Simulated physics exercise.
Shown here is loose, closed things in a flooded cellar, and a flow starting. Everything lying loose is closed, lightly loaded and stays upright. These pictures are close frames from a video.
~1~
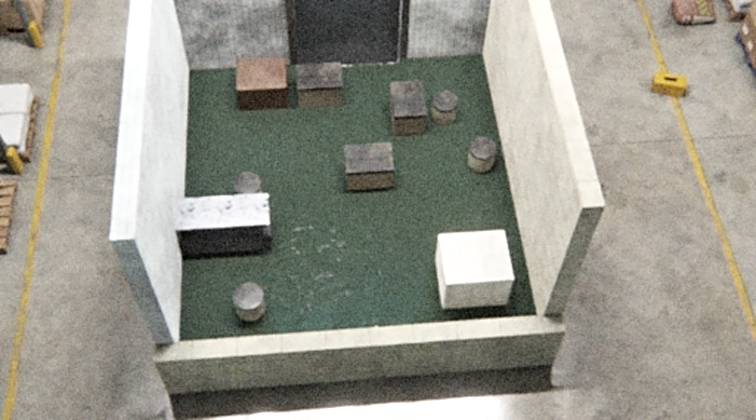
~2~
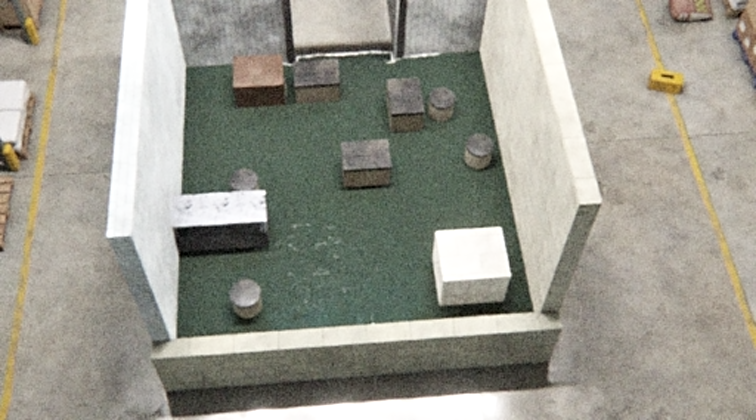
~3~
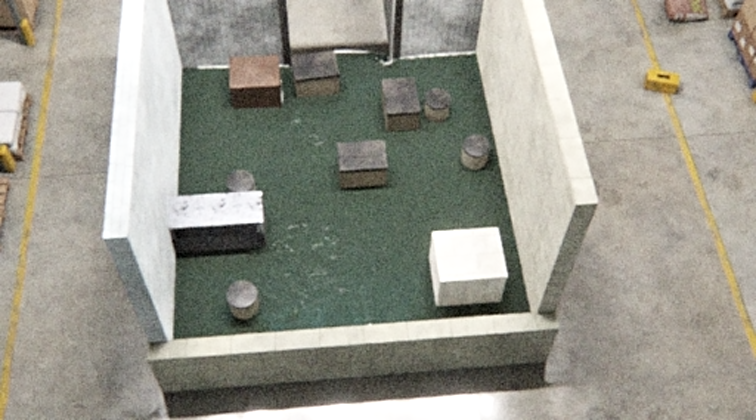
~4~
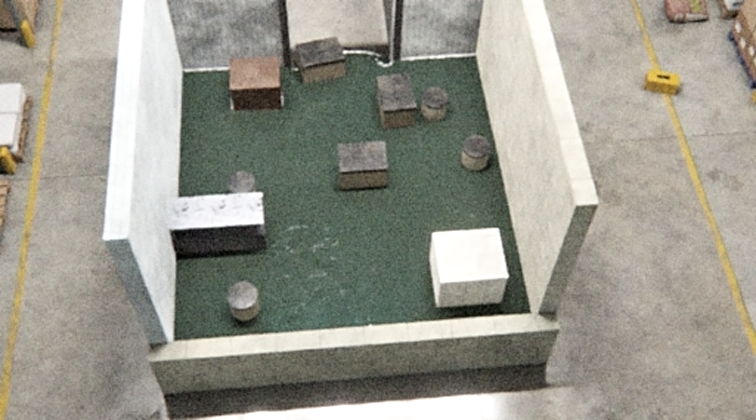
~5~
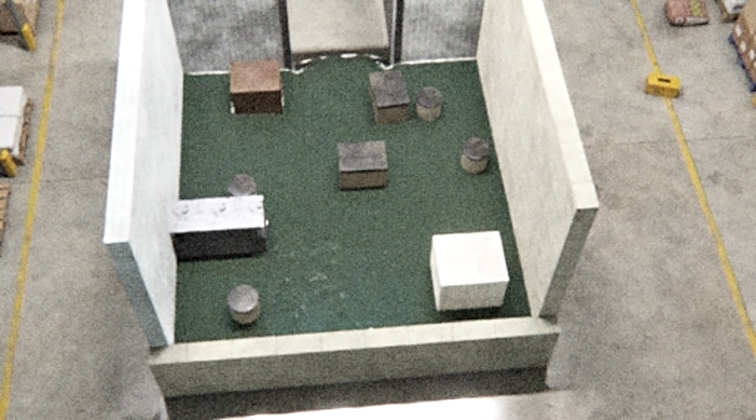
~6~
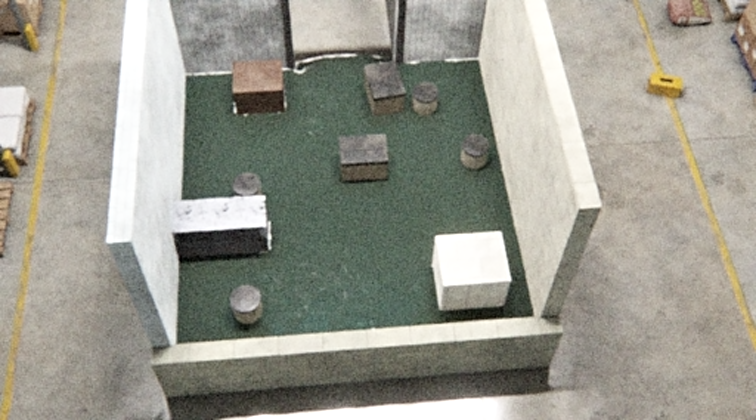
A dark door at the back of a walled pool of green water opened, then a grey box beside it turned and slipped out through the gap, while a chest and pail drifted slightly left.
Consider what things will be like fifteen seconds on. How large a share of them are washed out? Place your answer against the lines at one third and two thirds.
It sits at or past the two-thirds line.
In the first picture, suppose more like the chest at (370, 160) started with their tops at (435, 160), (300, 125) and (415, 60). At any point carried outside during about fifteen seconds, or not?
In order: Exits; exits; exits.
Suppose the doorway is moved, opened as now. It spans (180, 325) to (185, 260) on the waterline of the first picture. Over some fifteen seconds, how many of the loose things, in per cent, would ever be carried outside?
Share: Near 40 %.
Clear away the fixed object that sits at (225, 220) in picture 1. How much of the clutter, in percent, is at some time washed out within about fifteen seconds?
My guess is close to 90 per cent of them.
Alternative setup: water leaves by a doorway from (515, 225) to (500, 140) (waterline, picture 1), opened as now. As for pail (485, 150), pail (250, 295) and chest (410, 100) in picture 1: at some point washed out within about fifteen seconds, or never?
Per object, as asked: Flushed / not flushed / flushed.
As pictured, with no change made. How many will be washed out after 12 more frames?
The total is 4.
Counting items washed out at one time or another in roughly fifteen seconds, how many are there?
Total: 5.
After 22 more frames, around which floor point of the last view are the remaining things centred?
I'd say somewhere close to (321, 190).
A moment on, 1 of 7 are out; 6 afloat.
Next, 4 of 7 are out; 3 afloat.
Later, 4 of 7 are out; 3 afloat.
In the end, 5 of 7 are out; 2 afloat.
